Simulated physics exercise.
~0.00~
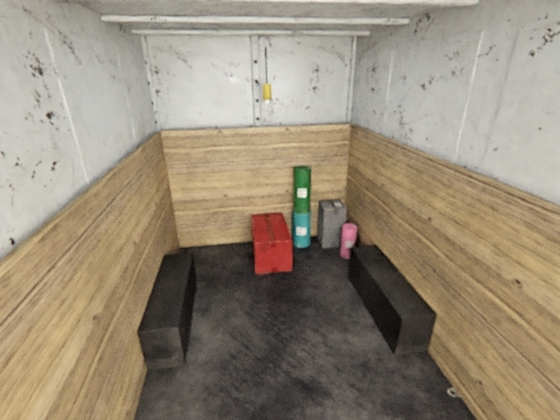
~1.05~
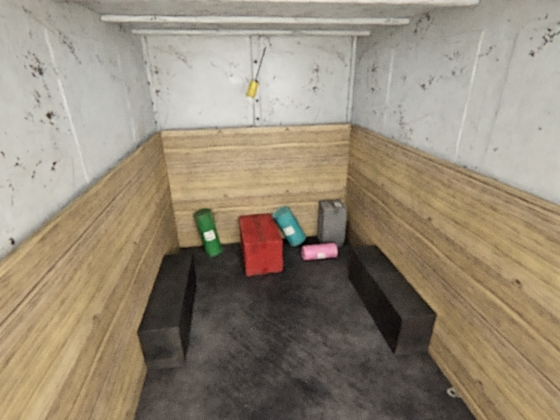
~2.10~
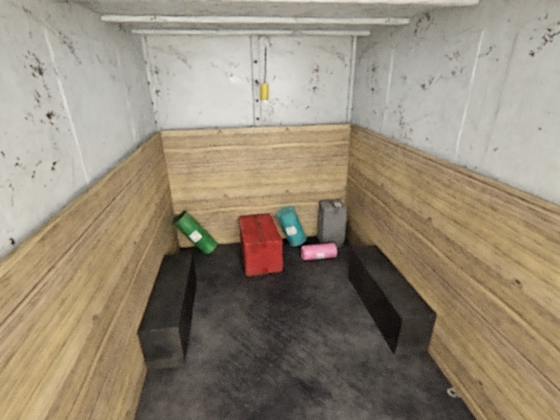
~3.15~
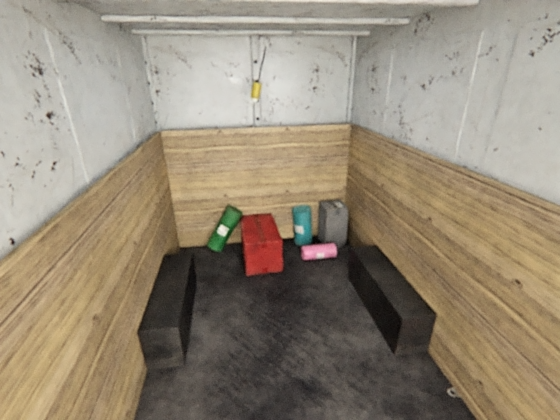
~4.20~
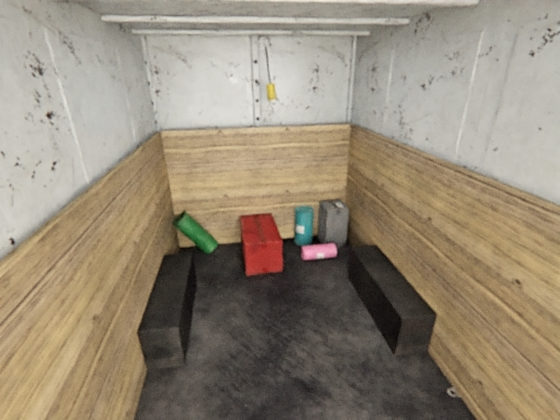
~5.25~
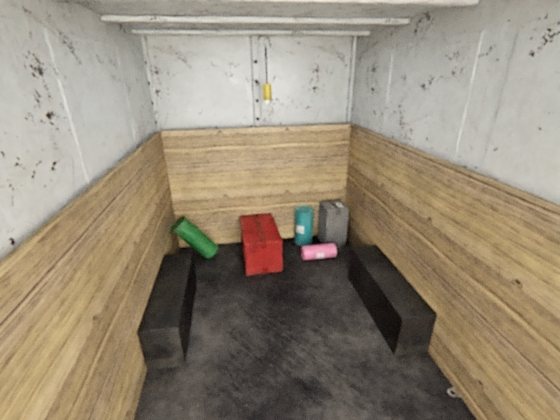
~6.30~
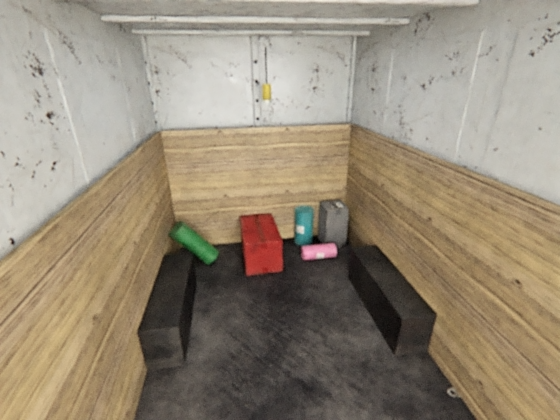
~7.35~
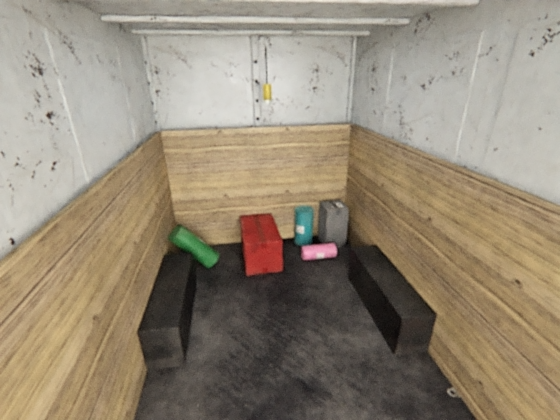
Load bay with canisters shifting as the green one drops left and tumbles, the pink one topples, and all finally settle.
